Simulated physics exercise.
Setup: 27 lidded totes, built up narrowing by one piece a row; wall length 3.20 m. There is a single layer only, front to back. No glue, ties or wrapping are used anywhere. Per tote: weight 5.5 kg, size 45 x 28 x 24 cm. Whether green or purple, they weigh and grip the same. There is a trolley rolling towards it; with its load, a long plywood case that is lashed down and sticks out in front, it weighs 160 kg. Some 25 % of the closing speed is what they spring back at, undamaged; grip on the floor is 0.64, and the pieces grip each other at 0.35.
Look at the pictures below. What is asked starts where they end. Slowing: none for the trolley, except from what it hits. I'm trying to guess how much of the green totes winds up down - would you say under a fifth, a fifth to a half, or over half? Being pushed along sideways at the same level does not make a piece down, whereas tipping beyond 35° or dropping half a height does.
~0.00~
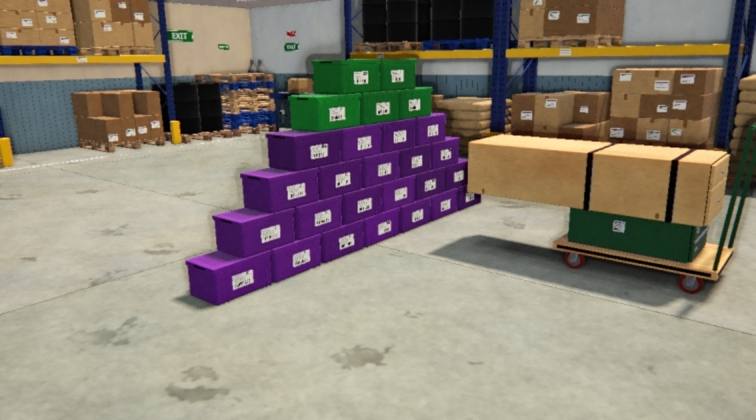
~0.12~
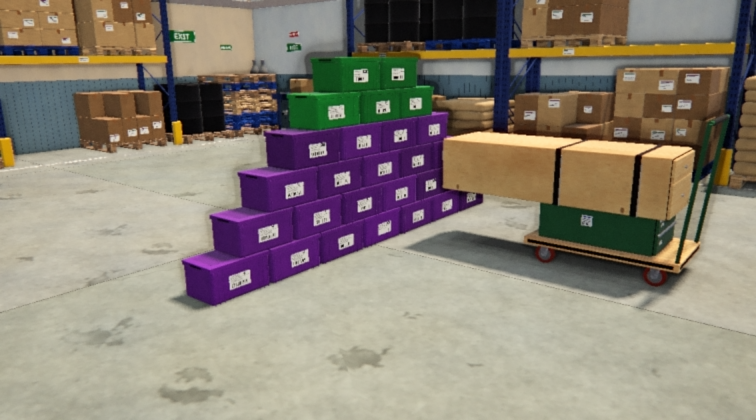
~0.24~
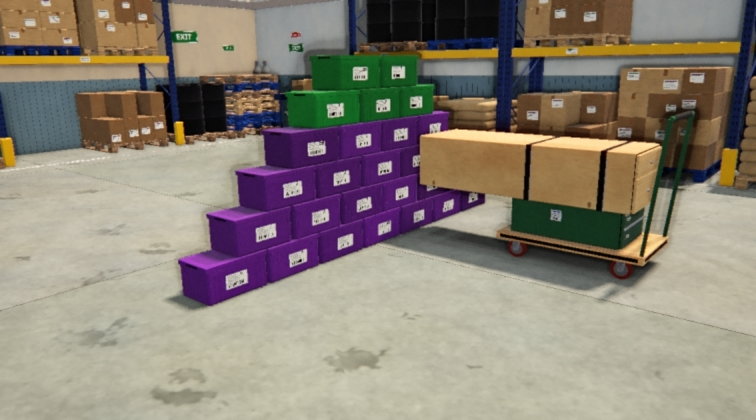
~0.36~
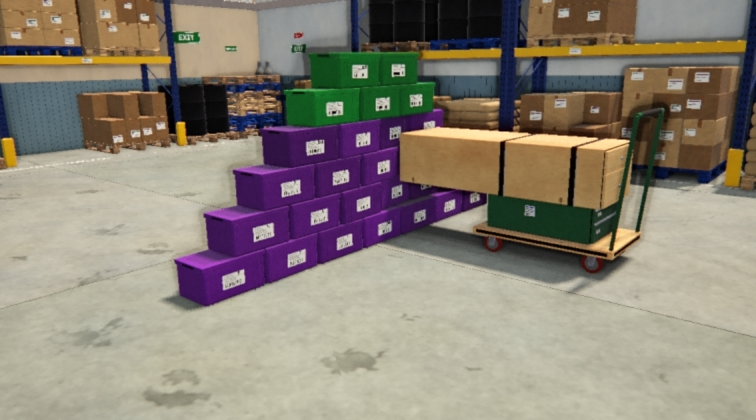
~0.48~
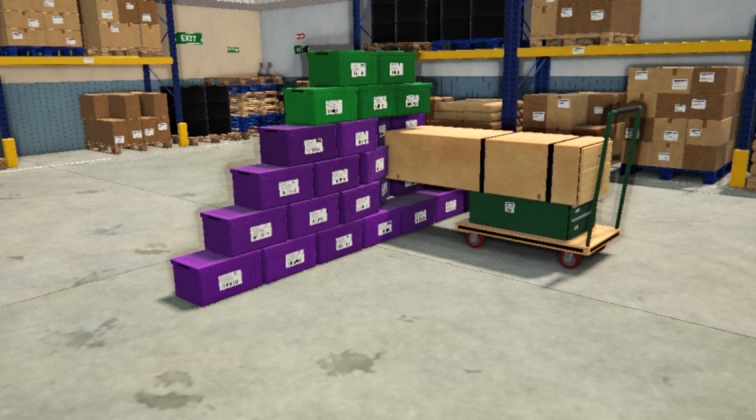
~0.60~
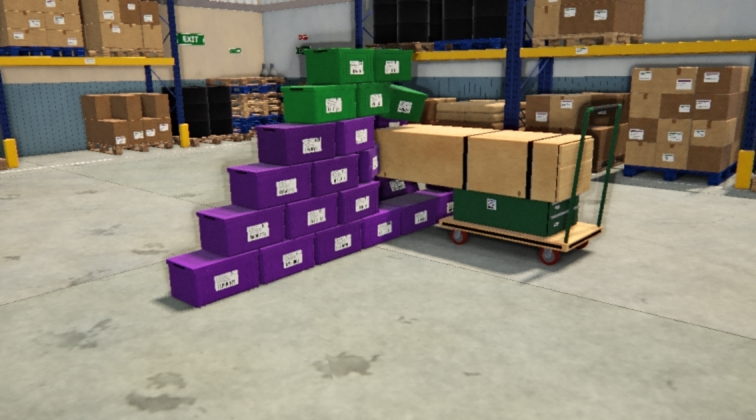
I'd say over half.
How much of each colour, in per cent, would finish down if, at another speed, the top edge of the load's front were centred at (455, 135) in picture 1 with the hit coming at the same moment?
Then purple 40, green 100 per cent.
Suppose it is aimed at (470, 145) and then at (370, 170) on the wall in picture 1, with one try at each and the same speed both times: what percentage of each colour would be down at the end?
You'd get purple at 10 followed by 50, and green at 0 followed by 100 percent.
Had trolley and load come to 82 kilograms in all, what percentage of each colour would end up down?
You'd get purple 40 and green 100 percent.
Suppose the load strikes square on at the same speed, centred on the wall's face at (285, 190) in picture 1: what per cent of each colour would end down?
Then purple ends 30 per cent down and green 80 per cent.
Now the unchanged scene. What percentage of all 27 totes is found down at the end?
Close to 50 per cent of them.
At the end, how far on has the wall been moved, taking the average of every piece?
Average: Roughly 60 cm.
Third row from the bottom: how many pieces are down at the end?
Down at the end: 3.
By 0.80 s, load 61 cm past the wall's line, still rolling; none of the 5 green totes down (4 of 27 in all colours); top green tote tilted 9°.
By 1.12 s, load 92 cm past the wall's line, still rolling; 1 of the 5 green totes down (7 of 27 in all colours); top green tote tilted 13°, 9 cm lower.
By 1.50 s, load 1.14 m past the wall's line, still rolling; 4 of the 5 green totes down (12 of 27 in all colours); top green tote tilted 46°, 39 cm lower.
By 2.02 s, load 1.20 m past the wall's line, still rolling; 5 of the 5 green totes down (13 of 27 in all colours); top green tote upside down.
When it is over (3.2 s), load 1.20 m past the wall's line, stopped; 5 of the 5 green totes down (13 of 27 in all colours); top green tote on its side; top purple tote unmoved. That is 100 per cent. In pixels of the last frame, middles, top green tote near (207, 196), top purple tote near (297, 143).
